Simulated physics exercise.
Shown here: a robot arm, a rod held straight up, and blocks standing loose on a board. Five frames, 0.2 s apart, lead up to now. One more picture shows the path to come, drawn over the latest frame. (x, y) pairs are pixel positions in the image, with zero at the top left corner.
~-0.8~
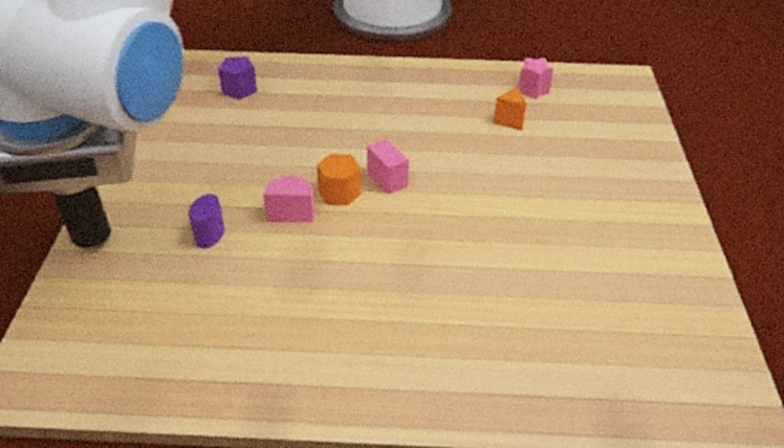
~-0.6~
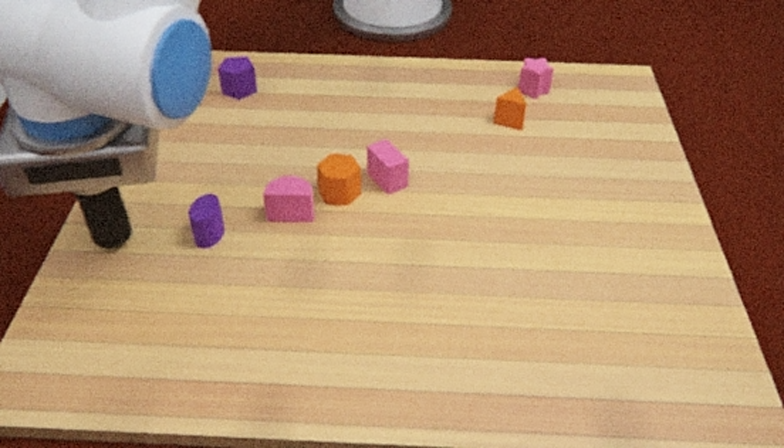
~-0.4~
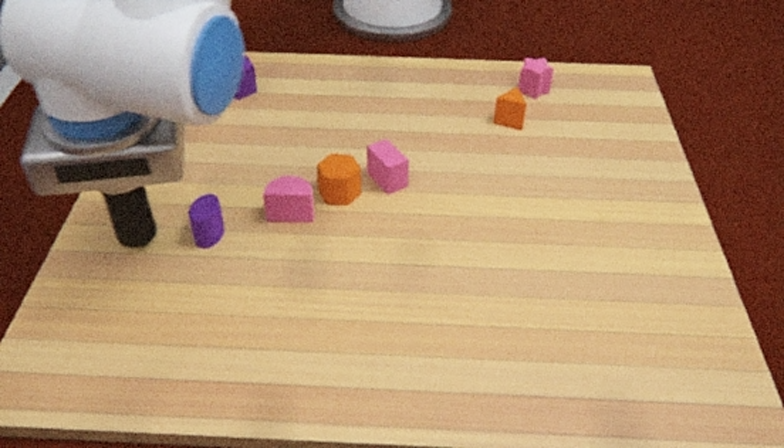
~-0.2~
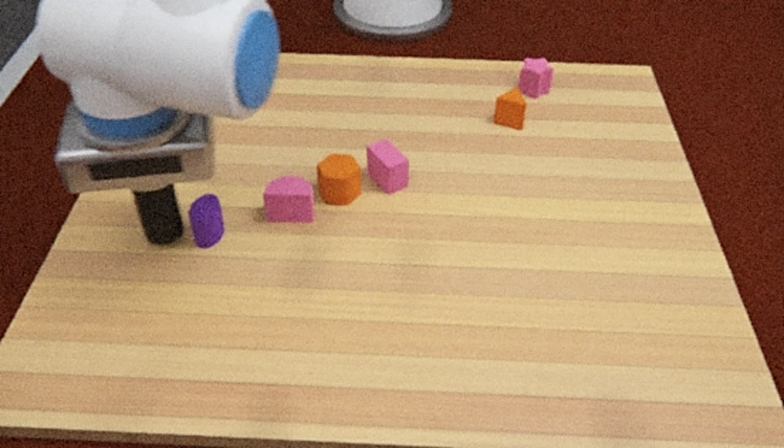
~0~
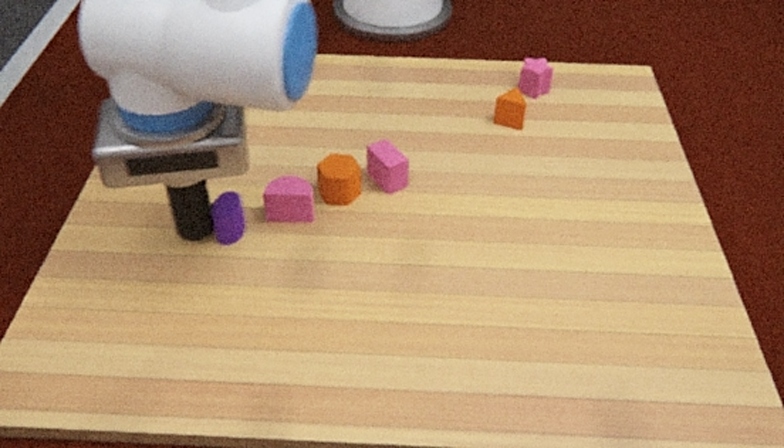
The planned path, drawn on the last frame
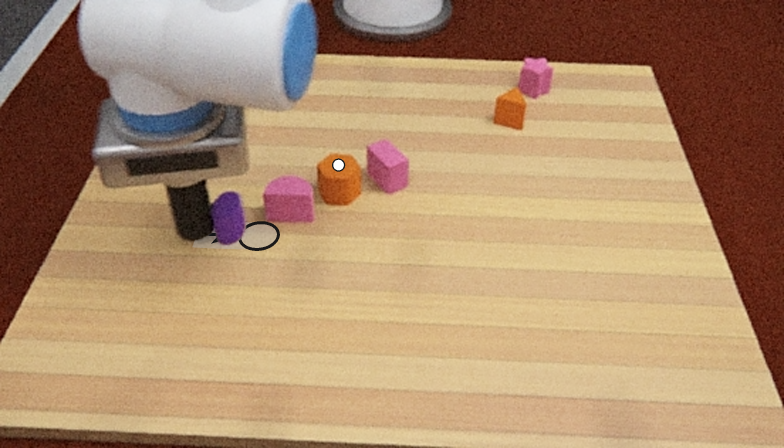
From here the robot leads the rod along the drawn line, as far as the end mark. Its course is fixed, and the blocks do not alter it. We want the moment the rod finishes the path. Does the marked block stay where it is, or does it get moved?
It stays.
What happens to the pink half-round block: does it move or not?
It shifts.
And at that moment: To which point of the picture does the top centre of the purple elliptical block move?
(282, 191)
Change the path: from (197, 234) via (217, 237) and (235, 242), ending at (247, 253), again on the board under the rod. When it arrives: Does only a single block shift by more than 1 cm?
Yes, that is how it ends up.
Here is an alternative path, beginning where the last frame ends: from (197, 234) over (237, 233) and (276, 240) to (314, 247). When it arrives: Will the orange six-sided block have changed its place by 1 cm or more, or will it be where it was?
It shifts position.
The drawn path runs in a line from (197, 234) to (259, 236); the dot is on the orange six-sided block.
What follows on the original path. Halfway along, rod at (227, 229); purple elliptical block at (256, 199), turned 30° anticlockwise; pink half-round block at (293, 184).
At the end, rod at (258, 229); purple elliptical block at (282, 191), turned 90° anticlockwise; pink half-round block at (305, 177), turned 25° clockwise; orange six-sided block not moved.
